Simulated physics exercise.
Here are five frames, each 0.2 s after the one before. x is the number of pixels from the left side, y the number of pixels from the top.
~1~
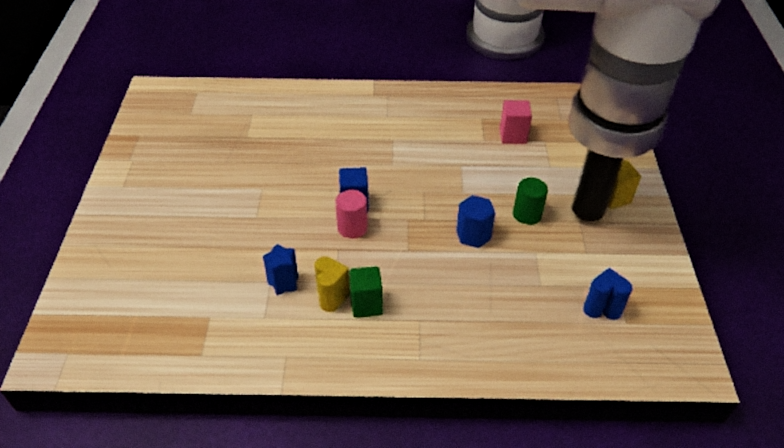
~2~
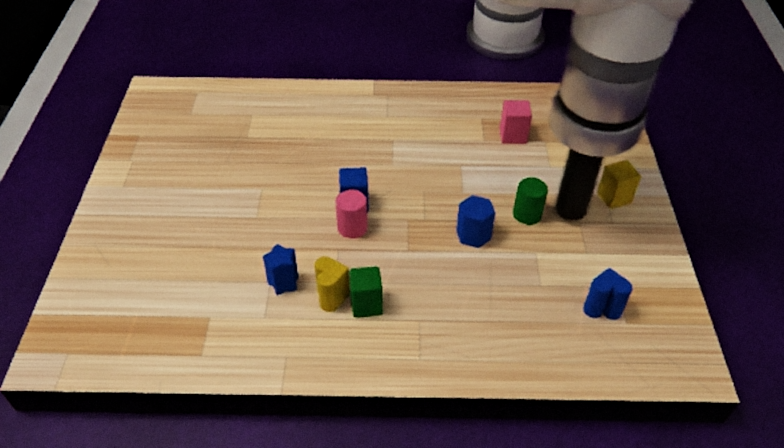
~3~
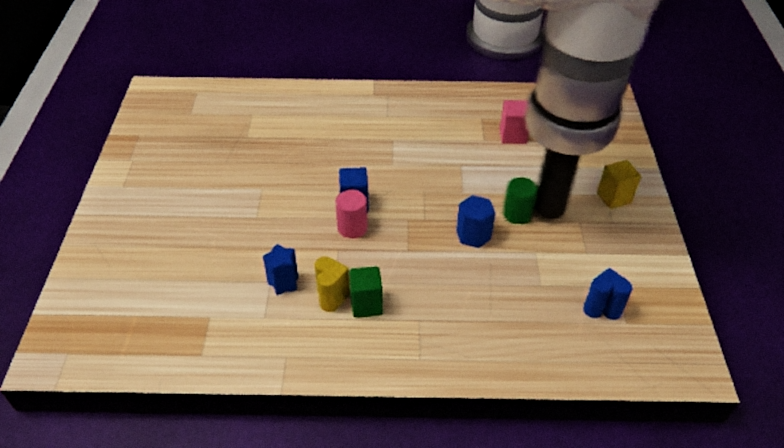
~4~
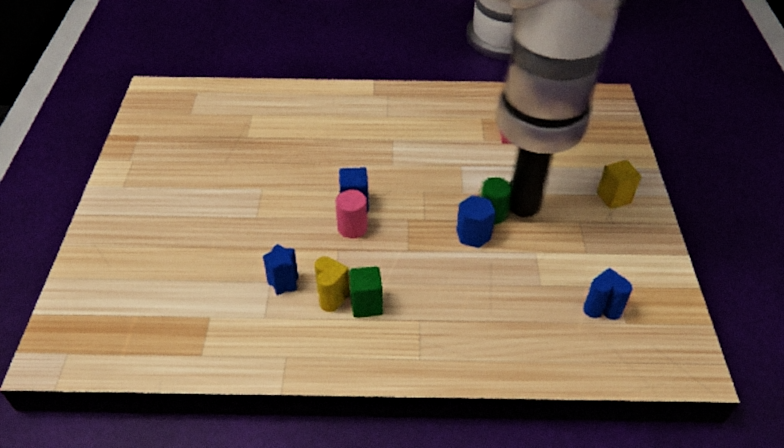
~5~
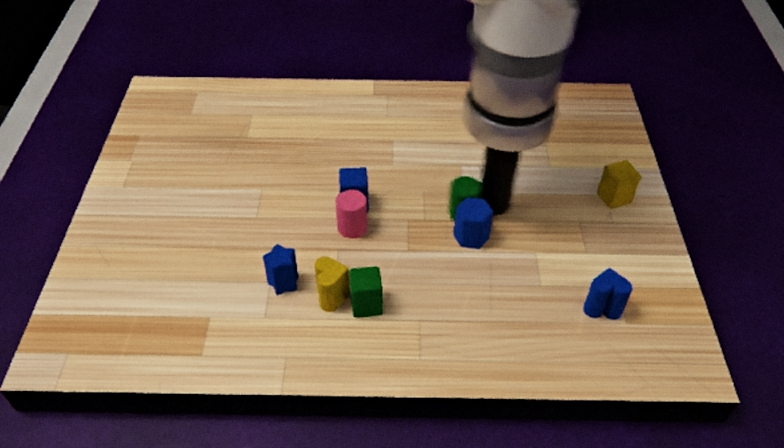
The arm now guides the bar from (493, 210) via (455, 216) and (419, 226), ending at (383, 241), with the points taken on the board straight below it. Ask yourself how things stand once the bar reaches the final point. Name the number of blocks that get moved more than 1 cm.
1 block.
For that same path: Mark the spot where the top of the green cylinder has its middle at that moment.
Its top middle will sit at (378, 188).
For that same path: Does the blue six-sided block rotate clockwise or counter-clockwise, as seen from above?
Viewed from above: Anti-clockwise.
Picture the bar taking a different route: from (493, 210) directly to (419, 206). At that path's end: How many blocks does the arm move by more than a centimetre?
Shifted over 1 cm: One.
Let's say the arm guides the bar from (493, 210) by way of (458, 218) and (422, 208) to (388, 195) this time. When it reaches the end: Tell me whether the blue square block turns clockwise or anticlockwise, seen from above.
It spins with the clock.
What follows on the original path. One third of the way, bar (455, 210); green cylinder (425, 187); blue six-sided block (472, 212), turned 15° anticlockwise.
Two thirds of the way, bar (419, 220); green cylinder (391, 188); blue six-sided block (472, 212), turned 20° anticlockwise.
At the end, bar (383, 235); pink cylinder not moved; blue square block (350, 174); green cylinder (378, 188); blue six-sided block (472, 212), turned 20° anticlockwise.
